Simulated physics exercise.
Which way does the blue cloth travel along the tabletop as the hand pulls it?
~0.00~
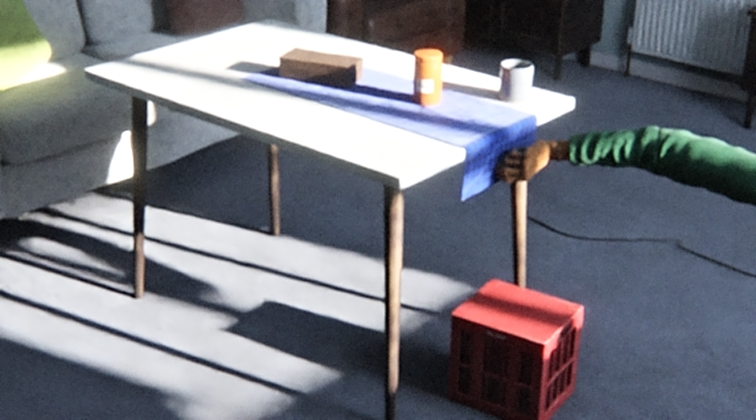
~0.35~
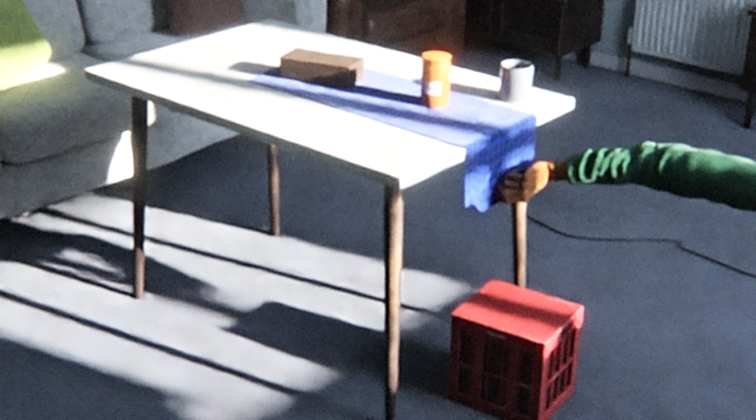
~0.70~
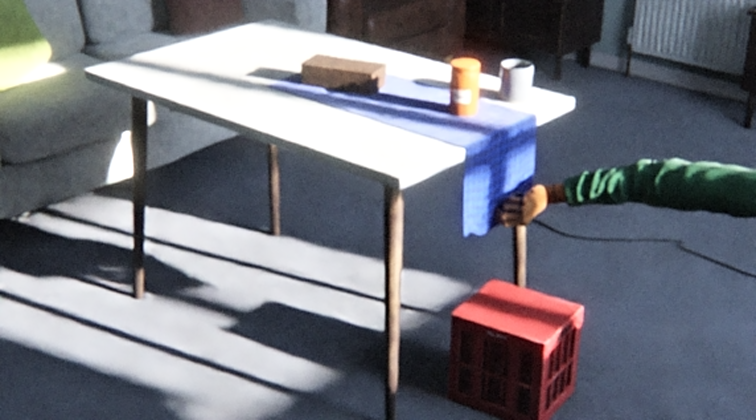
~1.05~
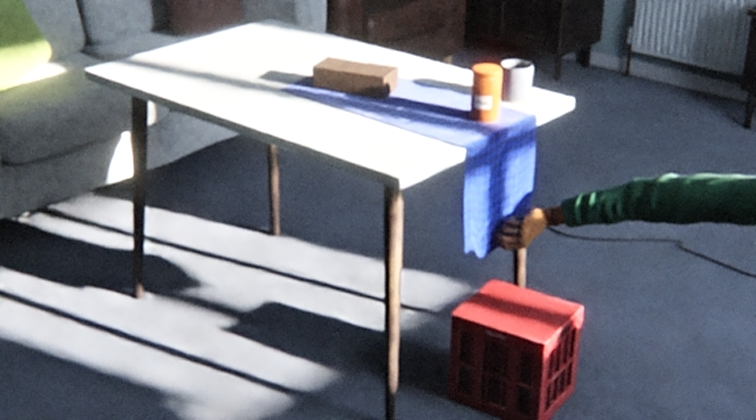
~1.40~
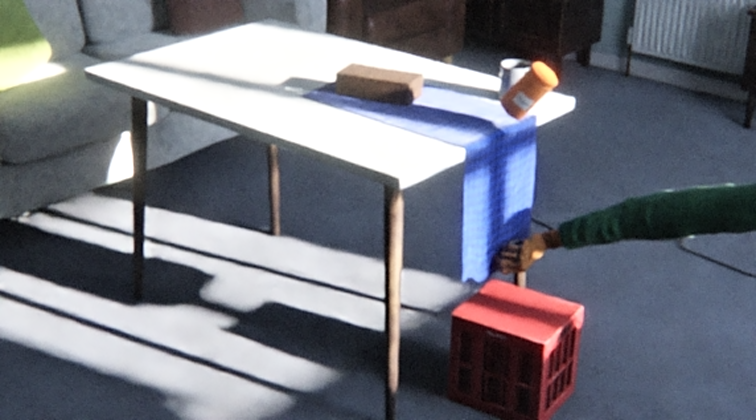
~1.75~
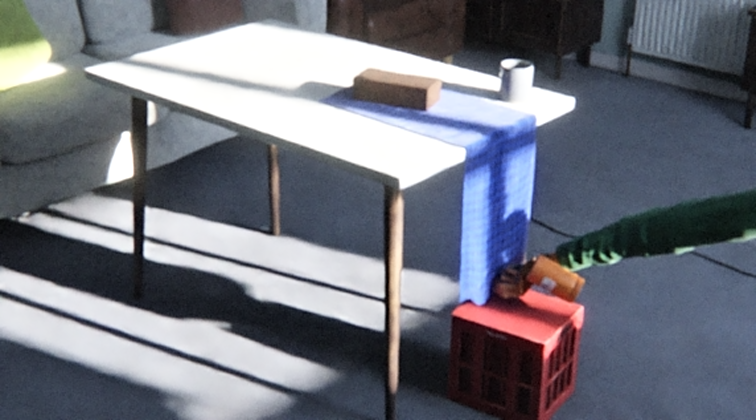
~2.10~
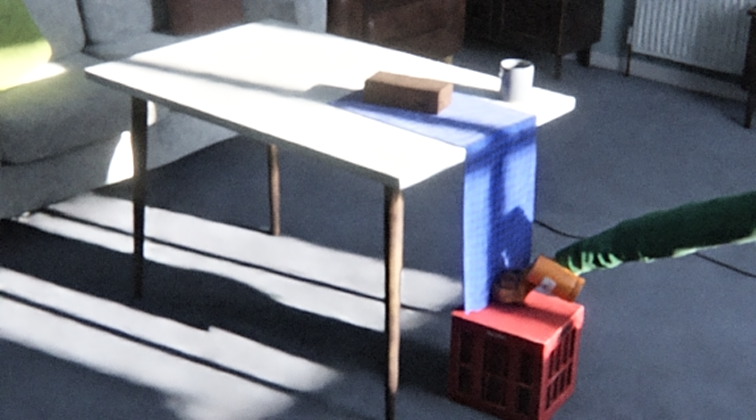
It slides to the right along the tabletop, as the viewer sees it, while its end hangs lower towards the red crate.
